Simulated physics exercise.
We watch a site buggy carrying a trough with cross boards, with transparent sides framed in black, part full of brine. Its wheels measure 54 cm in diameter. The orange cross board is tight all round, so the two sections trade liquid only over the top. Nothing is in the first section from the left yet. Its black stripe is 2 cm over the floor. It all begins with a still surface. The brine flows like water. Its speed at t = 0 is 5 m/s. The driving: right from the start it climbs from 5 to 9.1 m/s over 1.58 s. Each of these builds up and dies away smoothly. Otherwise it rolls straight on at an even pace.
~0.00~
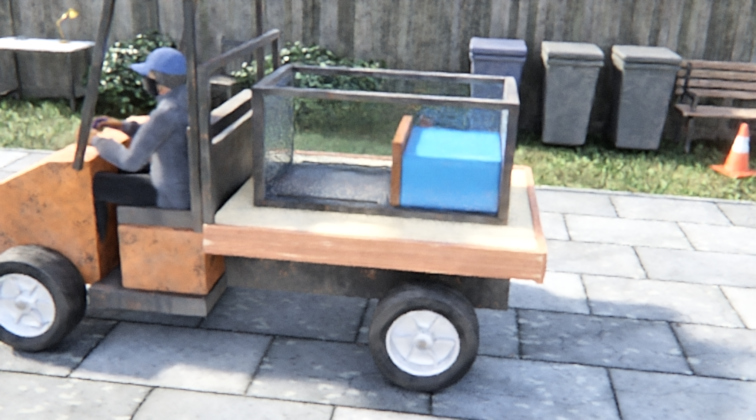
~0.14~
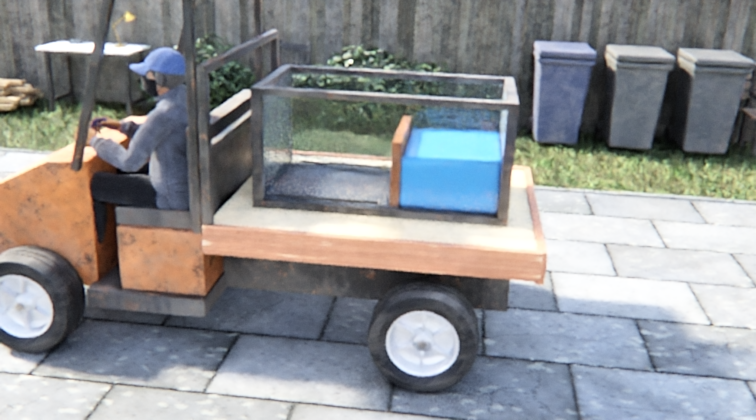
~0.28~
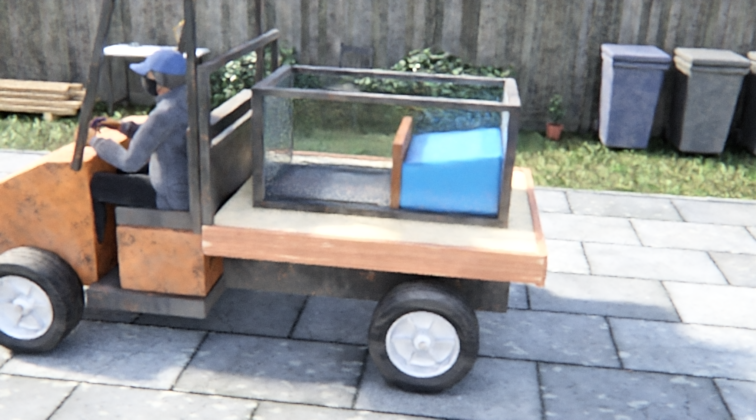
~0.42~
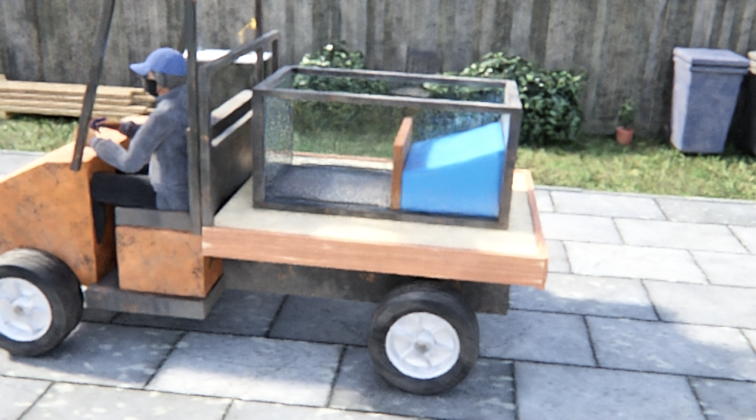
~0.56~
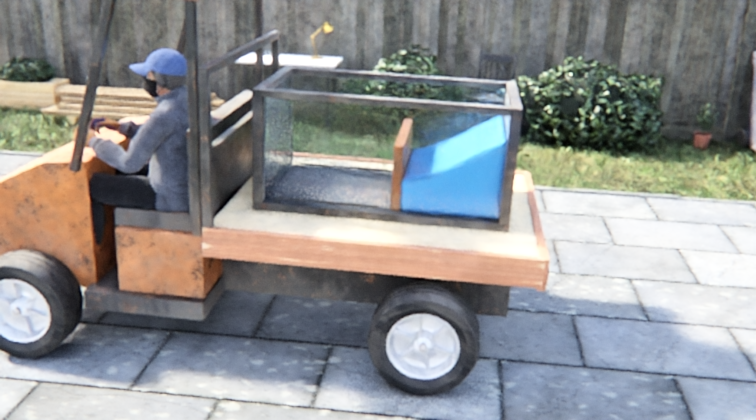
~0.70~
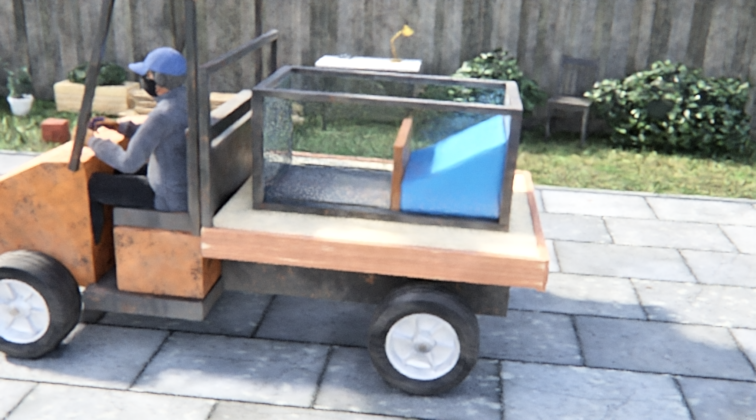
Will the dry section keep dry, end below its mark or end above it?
The empty section finishes dry.
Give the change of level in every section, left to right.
In cm: 0, 0.
After 1.10 s left to right it is 0, 28 cm deep.
After 1.60 s left to right it is 0, 28 cm deep.
After 2.10 s left to right it is 0, 28 cm deep.
After 4.57 s left to right it is 0, 28 cm deep.
